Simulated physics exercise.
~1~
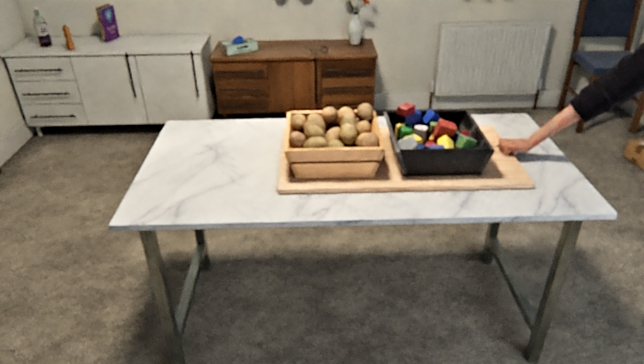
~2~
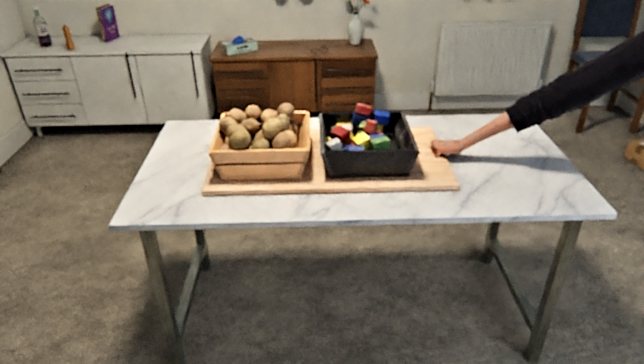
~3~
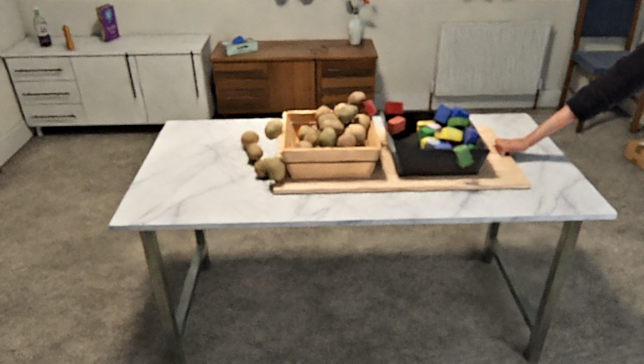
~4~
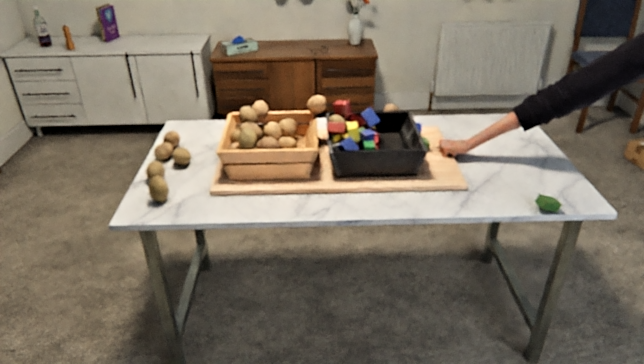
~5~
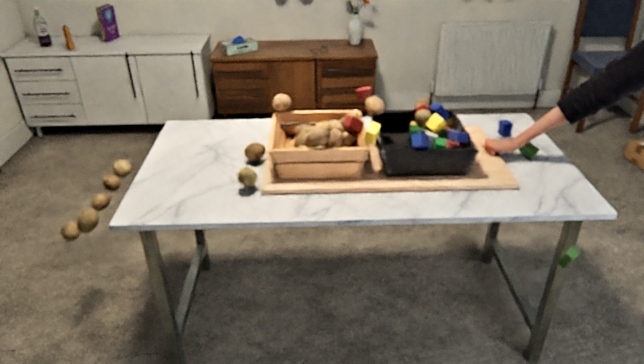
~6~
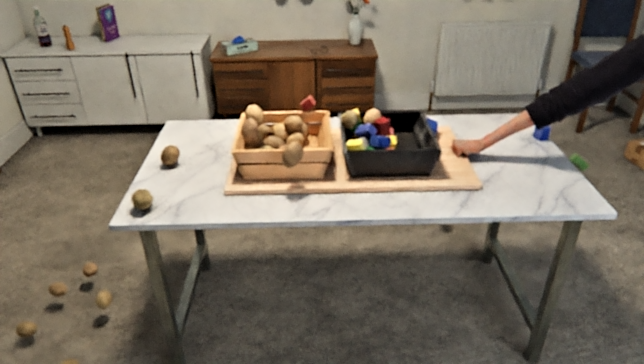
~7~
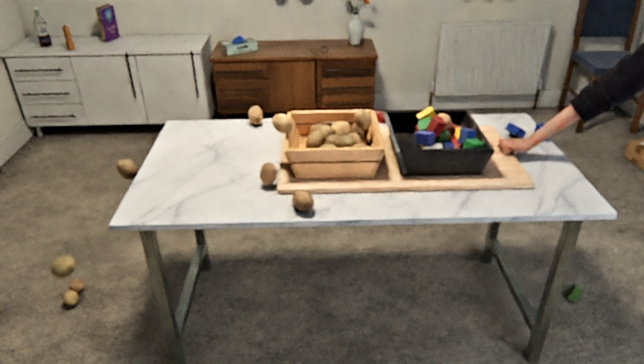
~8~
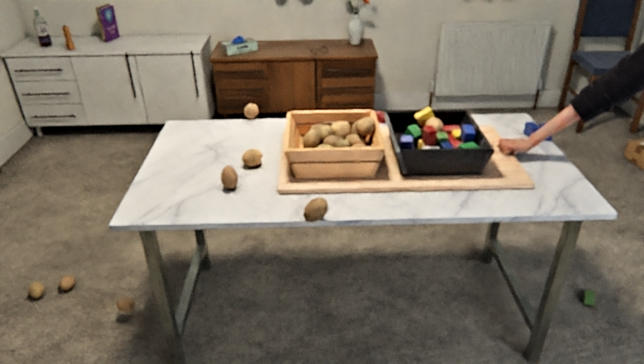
In the video, a hand jerks a board holding a wooden tub of potatoes and a black tub of colourful toy bricks back and forth along a table, spilling pieces from both, some onto the floor, before the board rests at the right with several potatoes scattered on the tabletop.
